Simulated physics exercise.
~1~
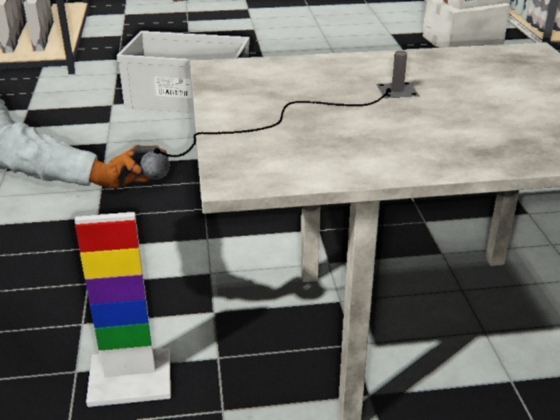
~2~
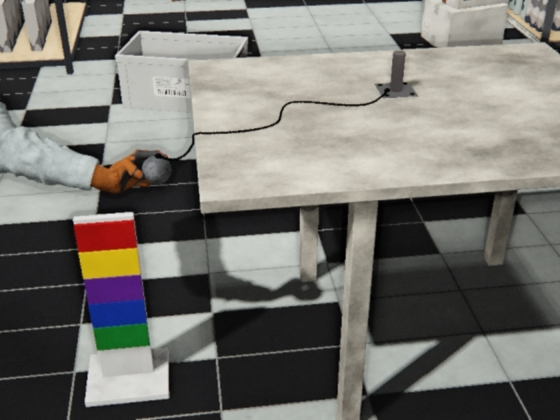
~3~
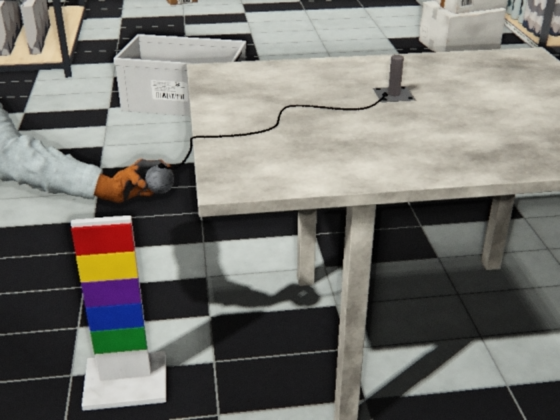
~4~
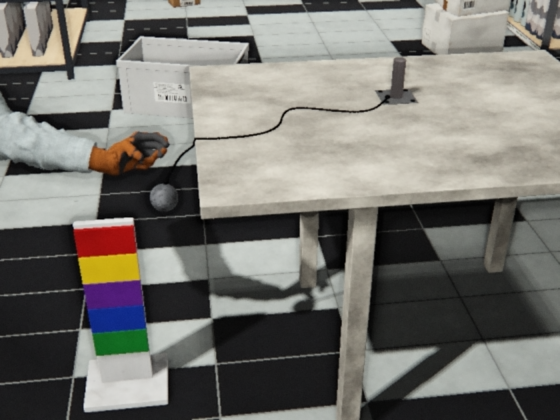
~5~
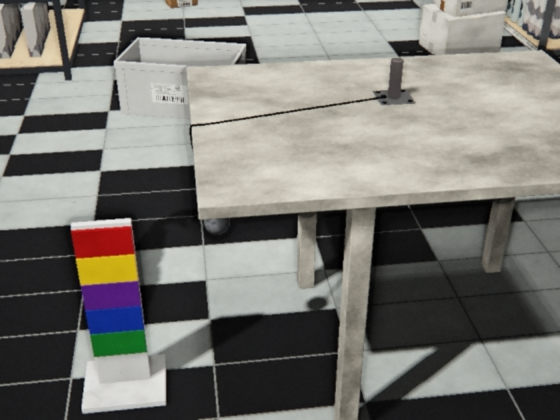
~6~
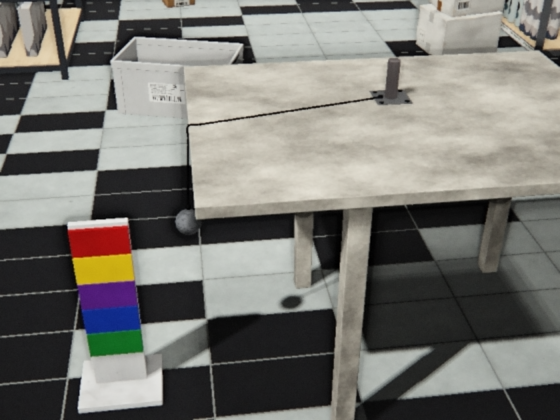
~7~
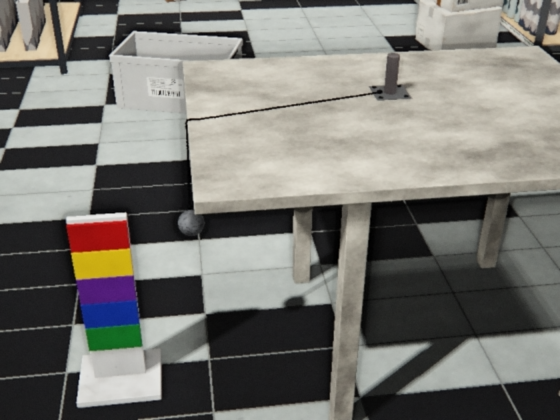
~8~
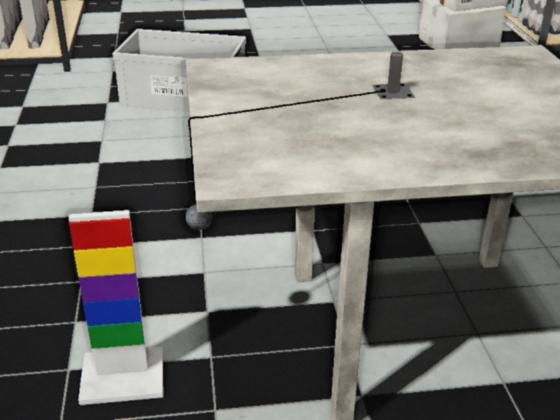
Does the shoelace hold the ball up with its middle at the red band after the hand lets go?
Yes, the shoelace pulls taut over the table edge and the ball hangs from it with its middle level with the red band.
